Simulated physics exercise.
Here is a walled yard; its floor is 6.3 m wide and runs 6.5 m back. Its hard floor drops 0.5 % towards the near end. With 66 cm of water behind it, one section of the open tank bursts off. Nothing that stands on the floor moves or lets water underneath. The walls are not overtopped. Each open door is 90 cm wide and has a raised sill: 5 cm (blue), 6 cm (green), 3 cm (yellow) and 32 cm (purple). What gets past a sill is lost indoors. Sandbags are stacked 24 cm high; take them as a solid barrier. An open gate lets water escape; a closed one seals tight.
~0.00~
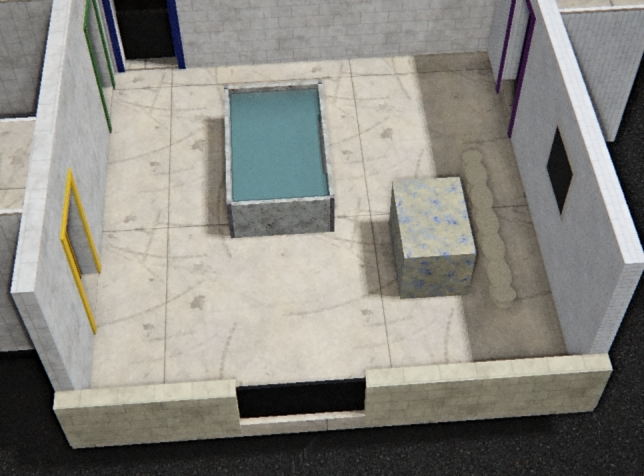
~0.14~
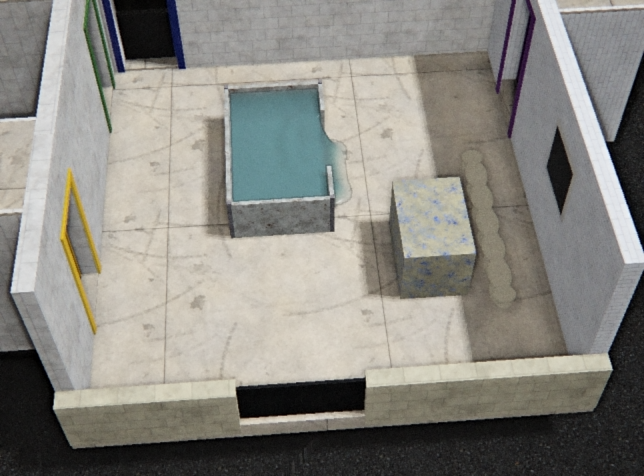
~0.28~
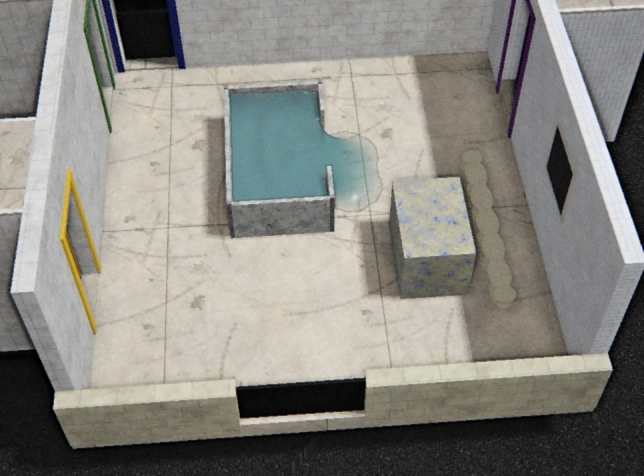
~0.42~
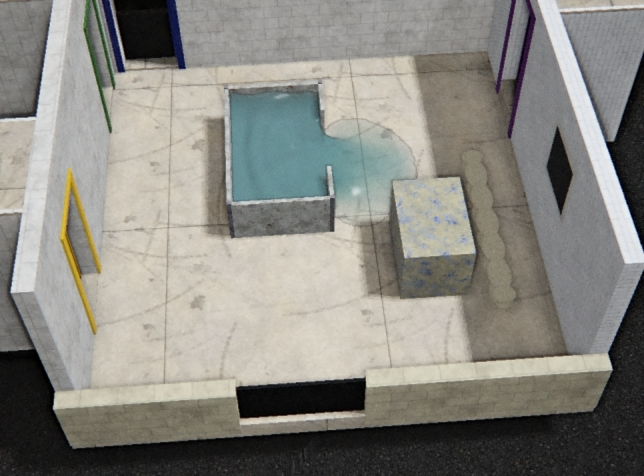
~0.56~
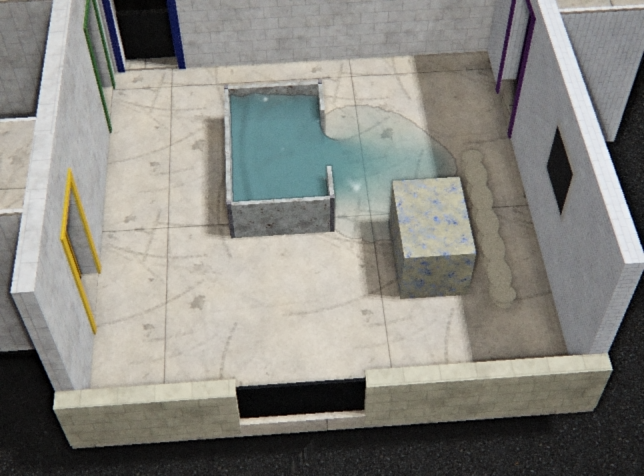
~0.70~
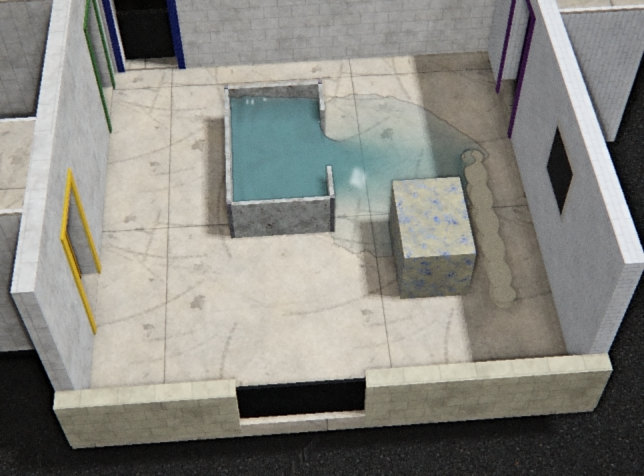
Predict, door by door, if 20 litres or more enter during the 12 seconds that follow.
Door by door: At the blue door it goes over the limit; at the green door it goes over the limit; at the yellow door it exceeds the limit; at the purple door it keeps below the limit.
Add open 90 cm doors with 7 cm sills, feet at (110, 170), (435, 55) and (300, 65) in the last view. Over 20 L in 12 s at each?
In that order: Below, over, not over.
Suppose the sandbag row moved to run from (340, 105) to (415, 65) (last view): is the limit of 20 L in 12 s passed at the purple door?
Against that limit: Purple not over.
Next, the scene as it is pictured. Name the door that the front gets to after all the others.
It is the yellow one.
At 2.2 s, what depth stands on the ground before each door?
In cm: Blue 0, green 0, yellow 0, purple 26.
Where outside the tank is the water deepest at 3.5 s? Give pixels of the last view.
At about (487, 58).
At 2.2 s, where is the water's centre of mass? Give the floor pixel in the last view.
Near (369, 168).
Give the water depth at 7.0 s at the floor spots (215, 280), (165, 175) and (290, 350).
About 1, 1 and 4 cm.
After 1.4 s water covers 25 % of the floor and is deepest (38 cm) near (455, 209); blue door not reached, green door not reached, yellow door not reached, purple door 28 cm at the sill, 0 L in.
After 2.2 s water covers 35 % of the floor and is deepest (42 cm) near (487, 58); blue door not reached, green door not reached, yellow door not reached, purple door 26 cm at the sill, 1 L in.
After 3.5 s water covers 40 % of the floor and is deepest (26 cm) near (487, 58); blue door not reached, green door not reached, yellow door not reached, purple door 20 cm at the sill, 1 L in.
After 7.0 s water covers 80 % of the floor and is deepest (14 cm) near (574, 384); blue door 7 cm at the sill, 5 L in, green door 12 cm at the sill, 37 L in, yellow door not reached, purple door 12 cm at the sill, 1 L in.
After 12.0 s water covers 95 % of the floor and is deepest (10 cm) near (89, 418); blue door 7 cm at the sill, 36 L in, green door 7 cm at the sill, 73 L in, yellow door 7 cm at the sill, 35 L in, purple door 6 cm at the sill, 1 L in.
